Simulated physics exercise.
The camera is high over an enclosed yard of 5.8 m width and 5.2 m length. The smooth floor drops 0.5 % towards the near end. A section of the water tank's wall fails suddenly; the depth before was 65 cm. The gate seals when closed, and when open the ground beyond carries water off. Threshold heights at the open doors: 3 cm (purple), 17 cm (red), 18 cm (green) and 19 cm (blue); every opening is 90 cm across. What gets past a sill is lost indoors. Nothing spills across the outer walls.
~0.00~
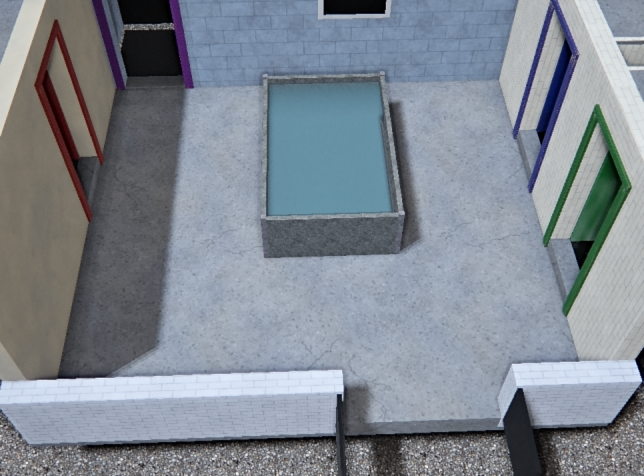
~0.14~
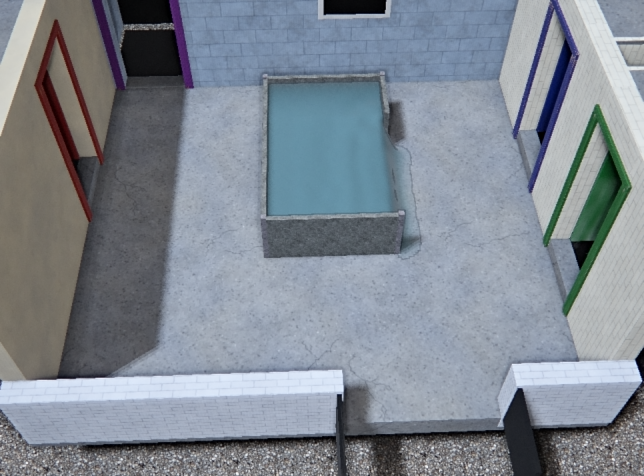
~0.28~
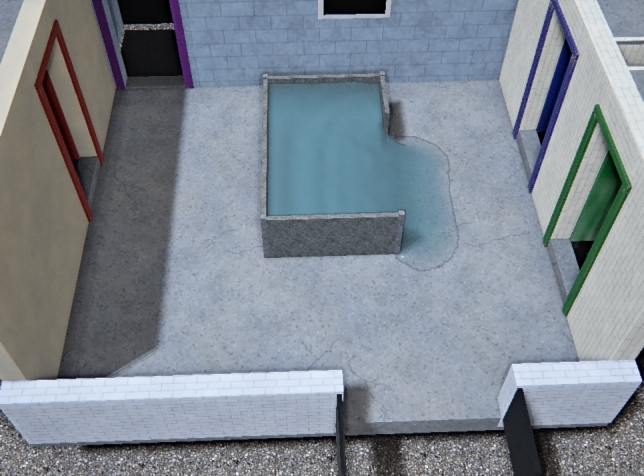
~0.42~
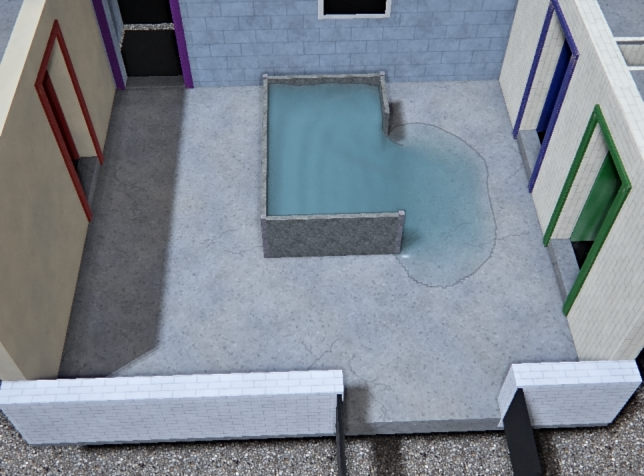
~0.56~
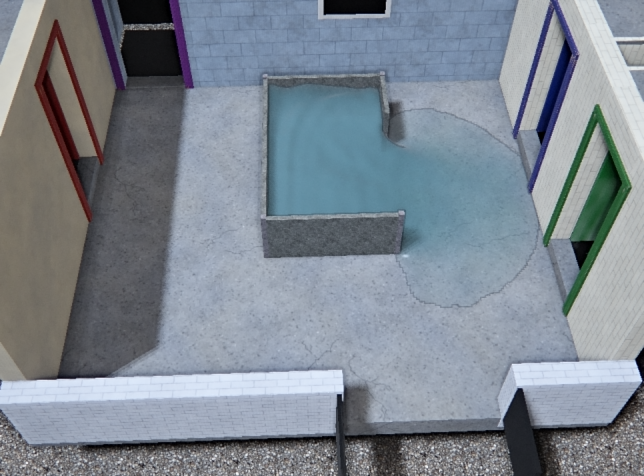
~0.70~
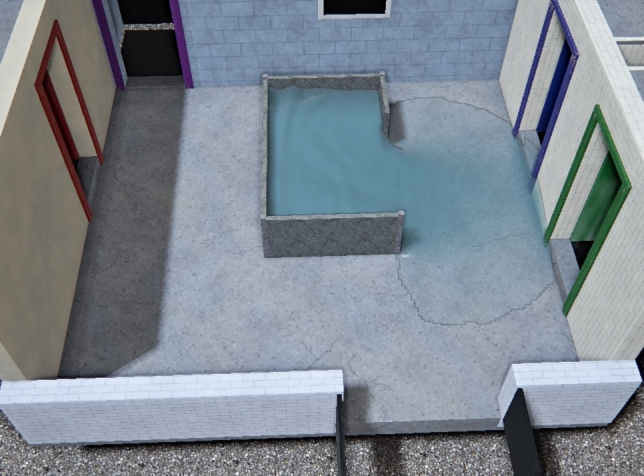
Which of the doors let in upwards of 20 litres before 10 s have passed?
Within that time: At the purple door it exceeds the limit; at the red door it keeps below the limit; at the green door it passes the limit; at the blue door it exceeds the limit.
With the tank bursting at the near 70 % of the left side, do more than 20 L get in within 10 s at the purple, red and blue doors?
Against that limit: Purple past it, red above, blue not over.
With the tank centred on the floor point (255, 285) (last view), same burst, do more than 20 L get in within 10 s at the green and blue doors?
Against that limit: Green past it, blue not over.
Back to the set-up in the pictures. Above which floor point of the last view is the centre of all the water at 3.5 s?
Around (422, 213).
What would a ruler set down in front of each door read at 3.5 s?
Depths in cm: Purple 0, red 0, green 18, blue 19.
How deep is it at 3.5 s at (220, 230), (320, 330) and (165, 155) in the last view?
Roughly 0, 3 and 0 cm, in turn.
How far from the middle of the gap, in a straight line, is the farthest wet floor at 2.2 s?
Some 3.4 m out.
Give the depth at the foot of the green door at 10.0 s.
Some 7.0 cm.
After 1.4 s water covers 25 % of the floor and is deepest (46 cm) near (522, 215); purple door not reached, red door not reached, green door 30 cm at the sill, 7 L in, blue door 39 cm at the sill, 55 L in.
After 2.2 s water covers 35 % of the floor and is deepest (48 cm) near (587, 393); purple door not reached, red door not reached, green door 28 cm at the sill, 45 L in, blue door 31 cm at the sill, 125 L in.
After 3.5 s water covers 60 % of the floor and is deepest (28 cm) near (570, 394); purple door not reached, red door not reached, green door 18 cm at the sill, 67 L in, blue door 19 cm at the sill, 151 L in.
After 6.0 s water covers 90 % of the floor and is deepest (14 cm) near (91, 217); purple door 7 cm at the sill, 10 L in, red door 5 cm at the sill, 0 L in, green door 12 cm at the sill, 68 L in, blue door 11 cm at the sill, 153 L in.
After 10.0 s water covers 95 % of the floor and is deepest (13 cm) near (238, 406); purple door 5 cm at the sill, 41 L in, red door 7 cm at the sill, 0 L in, green door 7 cm at the sill, 69 L in, blue door 5 cm at the sill, 153 L in.
